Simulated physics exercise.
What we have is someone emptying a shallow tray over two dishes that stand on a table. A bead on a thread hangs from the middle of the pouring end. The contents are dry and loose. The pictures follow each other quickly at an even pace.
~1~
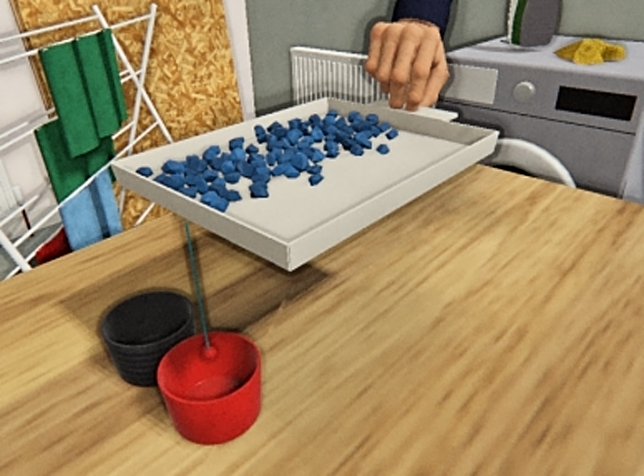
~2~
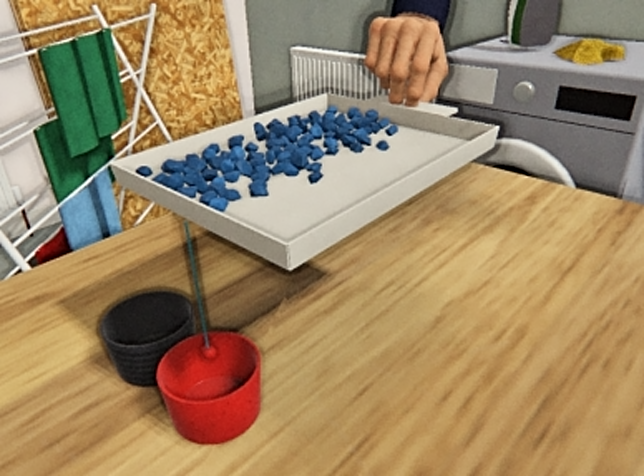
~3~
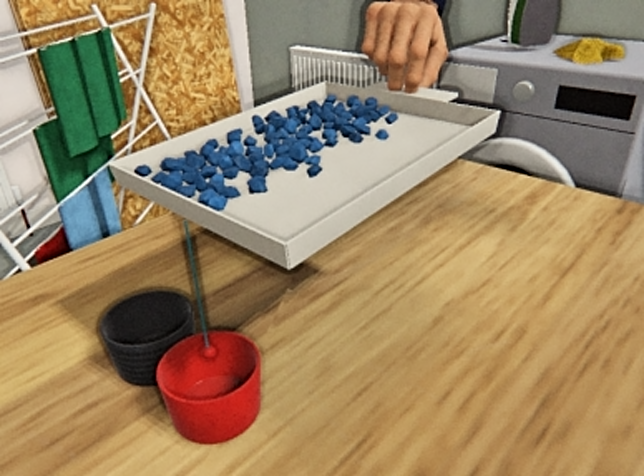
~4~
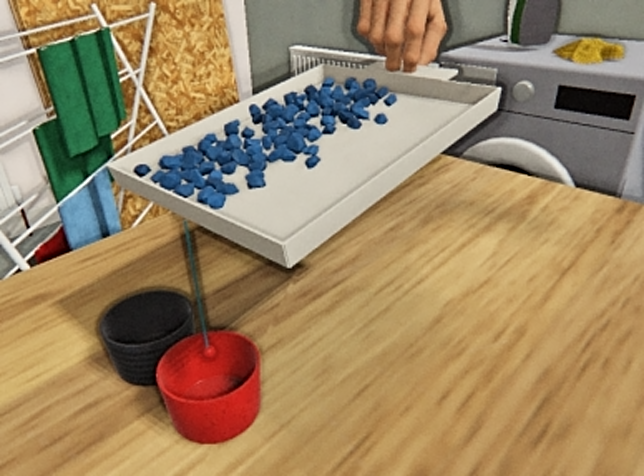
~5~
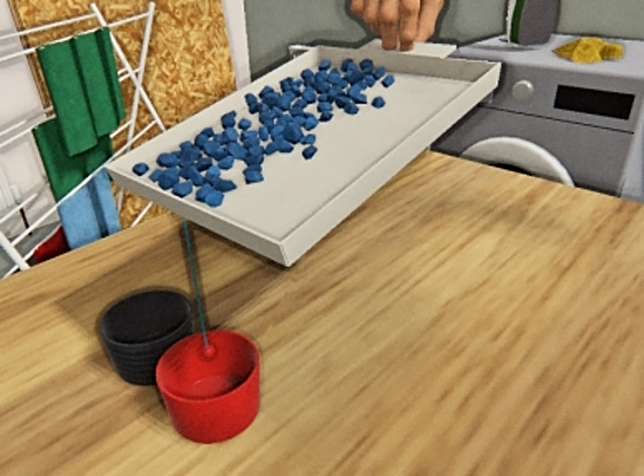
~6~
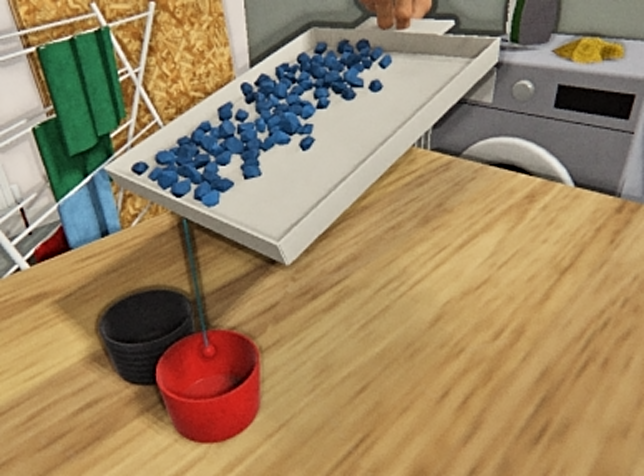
In this clip, a hand raises the far end of a shallow white tray holding loose blue stones, tilting it gradually toward its low end above a black dish and a red dish on a wooden table.
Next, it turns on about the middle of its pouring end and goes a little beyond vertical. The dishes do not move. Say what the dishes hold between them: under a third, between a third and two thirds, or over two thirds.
Together they catch under a third.
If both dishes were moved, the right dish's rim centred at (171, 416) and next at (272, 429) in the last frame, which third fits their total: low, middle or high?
The first try: Beyond two thirds. The second: Below one third.
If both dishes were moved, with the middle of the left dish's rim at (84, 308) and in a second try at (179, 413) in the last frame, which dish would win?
The first try: Right. The second: The left one.
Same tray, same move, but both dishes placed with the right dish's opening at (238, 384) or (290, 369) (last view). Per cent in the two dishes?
Near 10 % and 0 %.
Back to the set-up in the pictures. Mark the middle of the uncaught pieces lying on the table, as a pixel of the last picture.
Around (98, 459).
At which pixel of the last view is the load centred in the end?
Around (97, 442).
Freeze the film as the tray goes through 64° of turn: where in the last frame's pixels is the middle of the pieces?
Near (152, 170).
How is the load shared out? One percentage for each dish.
For the left dish some 10 %, for the right dish some 0 %.
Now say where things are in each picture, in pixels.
In the first picture, corners of the pouring end near (114, 162) and (288, 242), level; middle of the load near (292, 151), aquarium stones; left dish near (113, 358); right dish near (172, 413); bead on its thread near (209, 353).
In the second picture, corners of the pouring end near (113, 162) and (288, 242), level; middle of the load near (291, 149).
In the third picture, corners of the pouring end near (112, 163) and (286, 241), tipped barely, level across its low end; middle of the load near (290, 142).
In the fourth picture, corners of the pouring end near (110, 164) and (283, 241), tipped a little, level across its low end; middle of the load near (288, 131).
In the fifth picture, corners of the pouring end near (108, 165) and (281, 241), tipped a little, level across its low end; middle of the load near (285, 120).
In the sixth picture, corners of the pouring end near (107, 167) and (278, 241), tipped clearly, level across its low end; middle of the load near (281, 109); left dish near (111, 356); right dish near (170, 411).
Shortly afterwards, tray tipped steeply; all but a few on the tray; a little in the air.
Next, tray tipped past a quarter turn; near a quarter on the tray; only a few in the right dish; a little in the left dish; near half outside both; near a quarter in the air.
Some moments later, tray tipped past a quarter turn; only a few in the right dish; a little in the left dish; the bulk outside both.
In the end, tray tipped past a quarter turn; only a few in the right dish; a little in the left dish; the bulk outside both.
